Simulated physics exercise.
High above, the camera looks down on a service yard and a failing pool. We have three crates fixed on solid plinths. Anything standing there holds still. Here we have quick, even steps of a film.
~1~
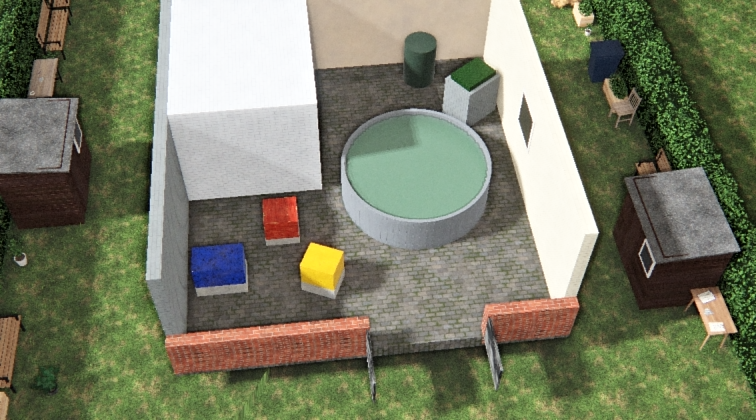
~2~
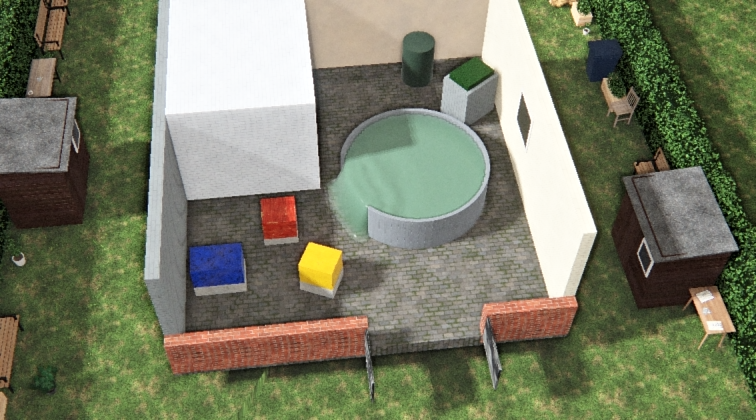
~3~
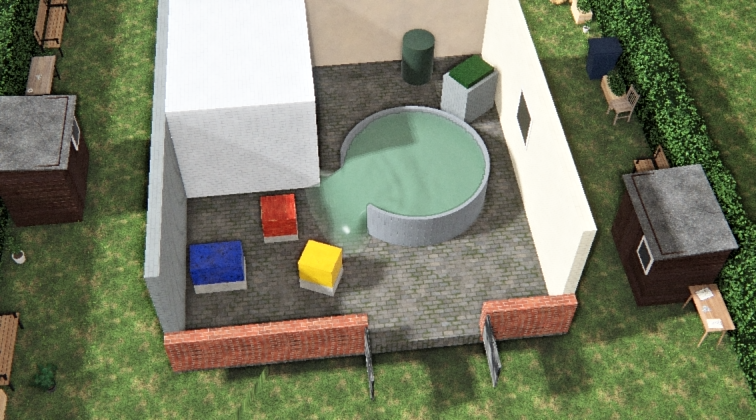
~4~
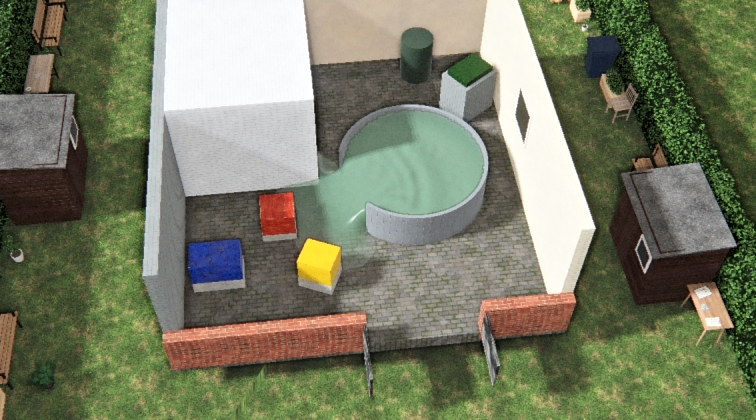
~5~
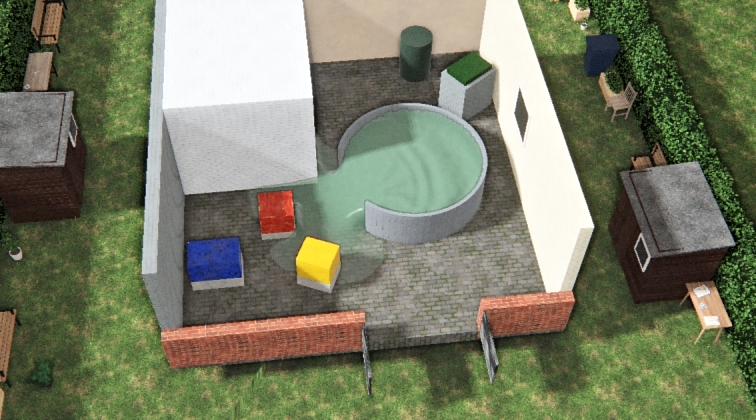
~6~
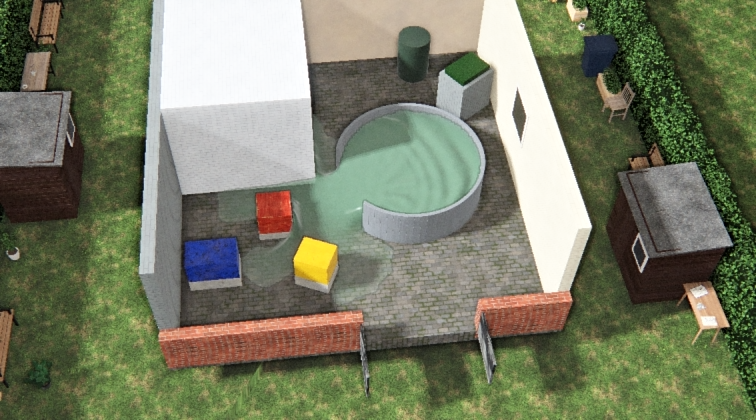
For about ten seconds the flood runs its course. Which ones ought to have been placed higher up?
In the end: The yellow crate gets soaked; the blue crate gets soaked; the red crate gets soaked.
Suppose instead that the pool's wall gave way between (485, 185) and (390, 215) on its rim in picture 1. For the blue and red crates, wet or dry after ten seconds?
First the blue crate: It is left alone; then the red crate: It is left alone.
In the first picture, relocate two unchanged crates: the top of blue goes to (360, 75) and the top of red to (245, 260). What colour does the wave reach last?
Answer: The one in blue.
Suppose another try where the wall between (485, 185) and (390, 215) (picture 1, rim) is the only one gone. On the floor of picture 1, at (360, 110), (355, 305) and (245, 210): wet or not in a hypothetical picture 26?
Spared, then sodden, then spared.
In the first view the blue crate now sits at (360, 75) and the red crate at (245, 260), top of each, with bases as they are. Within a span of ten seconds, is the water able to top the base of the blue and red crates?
The blue crate stays untouched, the red crate is flooded.
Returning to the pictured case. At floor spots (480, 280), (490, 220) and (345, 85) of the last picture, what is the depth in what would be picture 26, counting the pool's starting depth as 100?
The three come to near 4, 0 and 4 per cent respectively.
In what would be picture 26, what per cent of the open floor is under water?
I'd guess some 75 per cent.
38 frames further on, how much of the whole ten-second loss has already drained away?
I get 30 percent.
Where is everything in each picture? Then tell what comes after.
Still water in the round tank at (416, 165), in the first frame.
Water pours out at (348, 201) and has run to (340, 179), in the second frame.
Water pours out at (348, 200) and has run to (320, 172), in the third frame.
The front is at (317, 154), out from the gap at (346, 200), in the fourth frame.
The front is at a hidden place, out from the gap at (345, 198), in the fifth frame.
Water pours out at (343, 198) and has run to a hidden place, in the sixth frame.
A moment on, water covers 40 % of the floor; the yellow crate water round its plinth, the blue crate water round its plinth, the red crate water round its plinth.
Next, water covers 55 % of the floor; the yellow crate water round its plinth, the blue crate water round its plinth, the red crate water round its plinth.
Then, water covers 75 % of the floor; the yellow crate water round its plinth, the blue crate water round its plinth, the red crate water round its plinth.
Later, water covers 85 % of the floor; the yellow crate water round its plinth, the blue crate water round its plinth, the red crate water round its plinth.
In the end, water covers 100 % of the floor; the yellow crate was topped, the blue crate was topped, the red crate was topped.
